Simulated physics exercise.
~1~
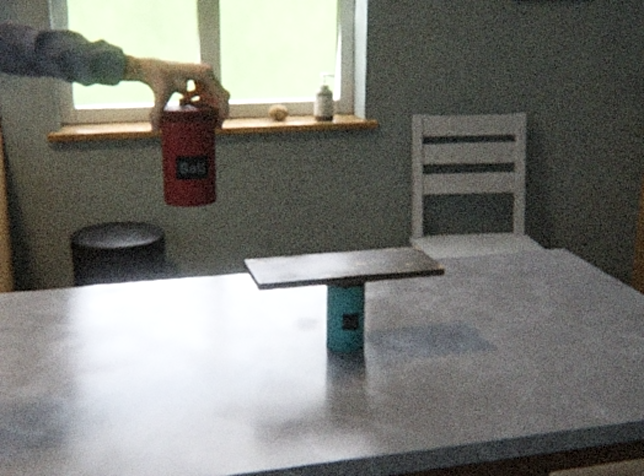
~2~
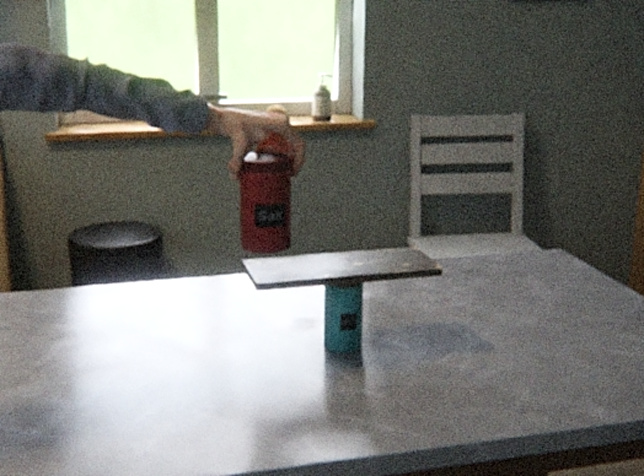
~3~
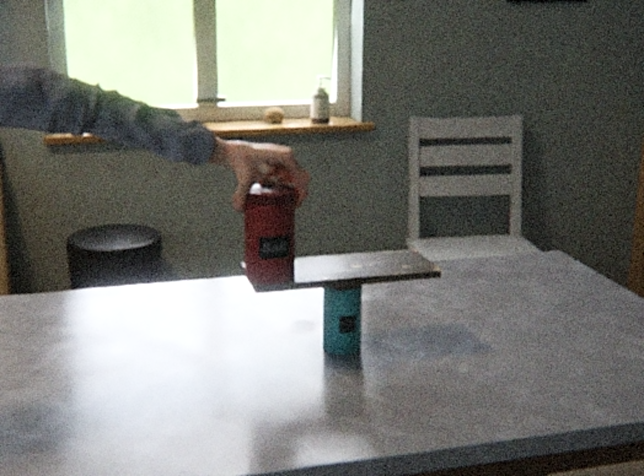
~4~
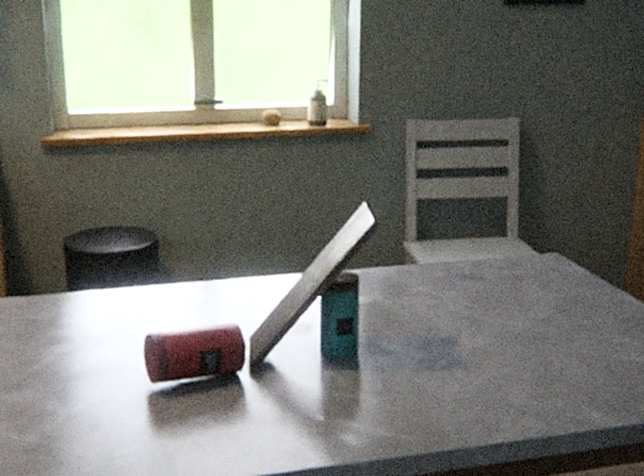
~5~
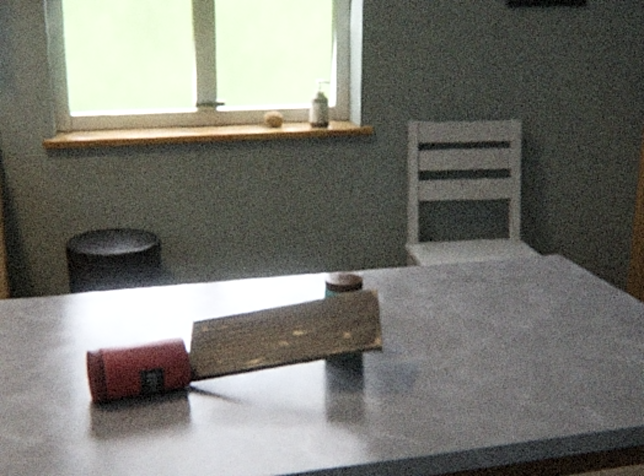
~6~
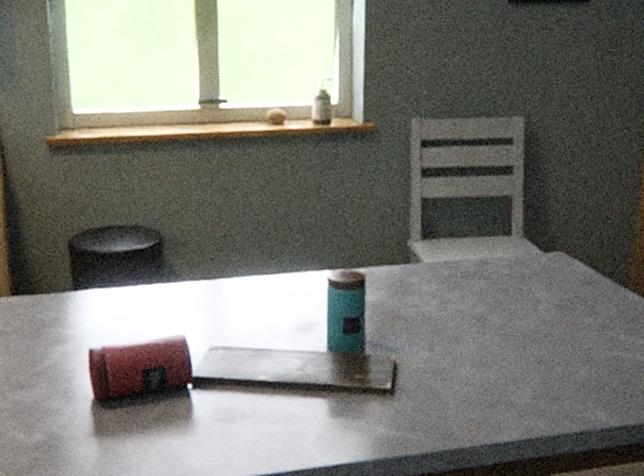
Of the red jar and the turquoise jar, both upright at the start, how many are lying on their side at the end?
One of them, the red jar, is lying on its side at the end.
